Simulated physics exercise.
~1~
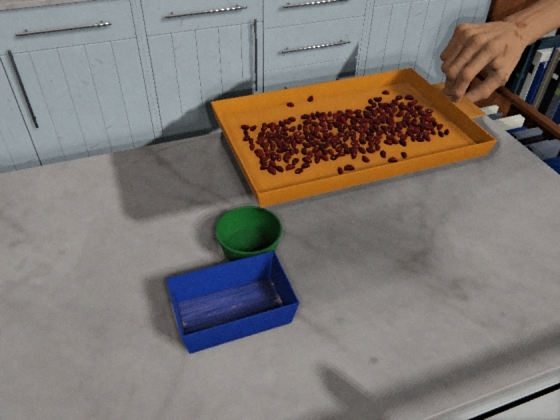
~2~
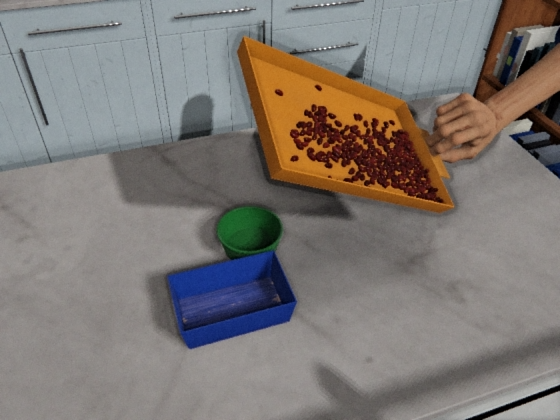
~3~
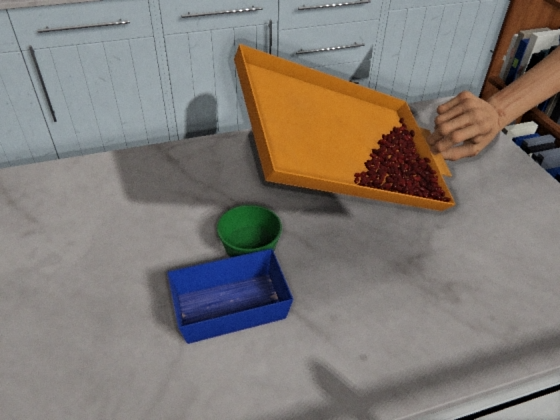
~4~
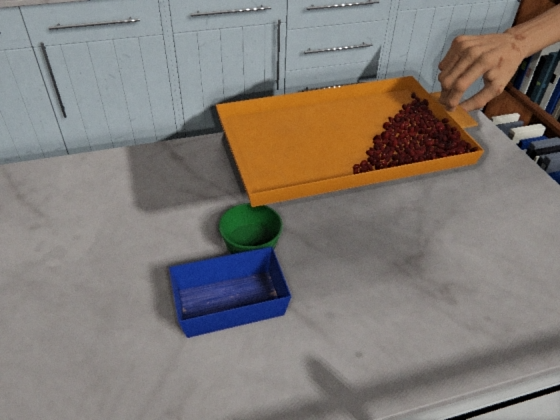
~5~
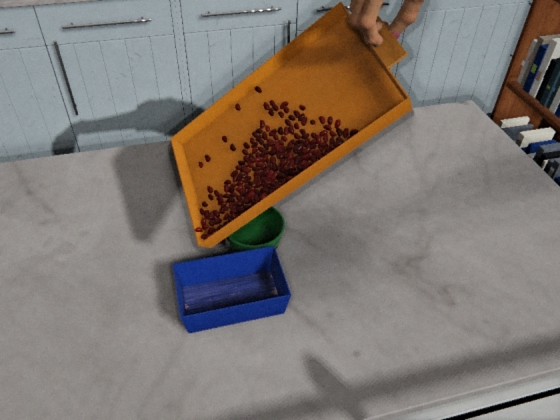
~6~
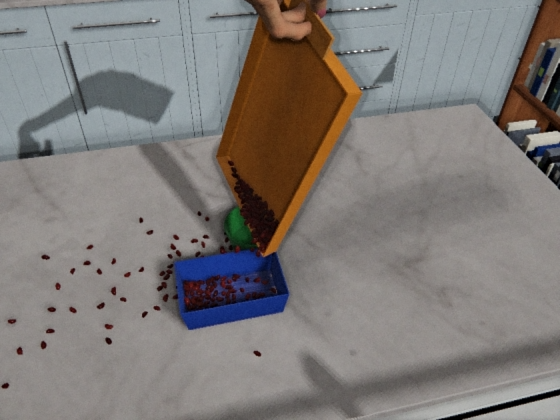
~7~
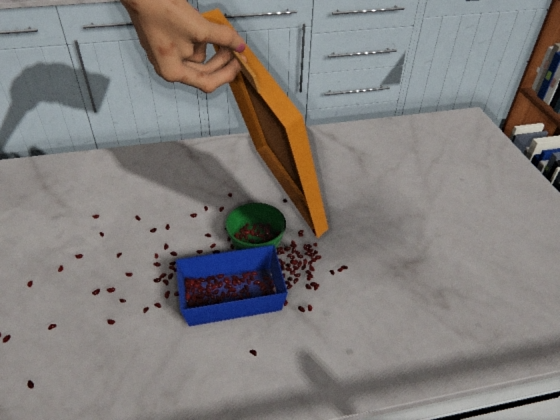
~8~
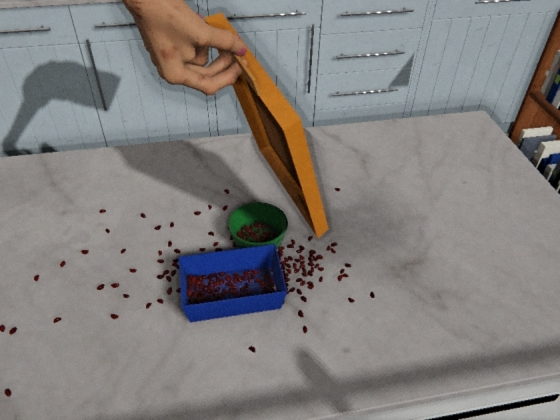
Orange tray of kidney beans tilting right, levelling, then tipping left by hand, spilling beans into blue tin, green dish and across table.
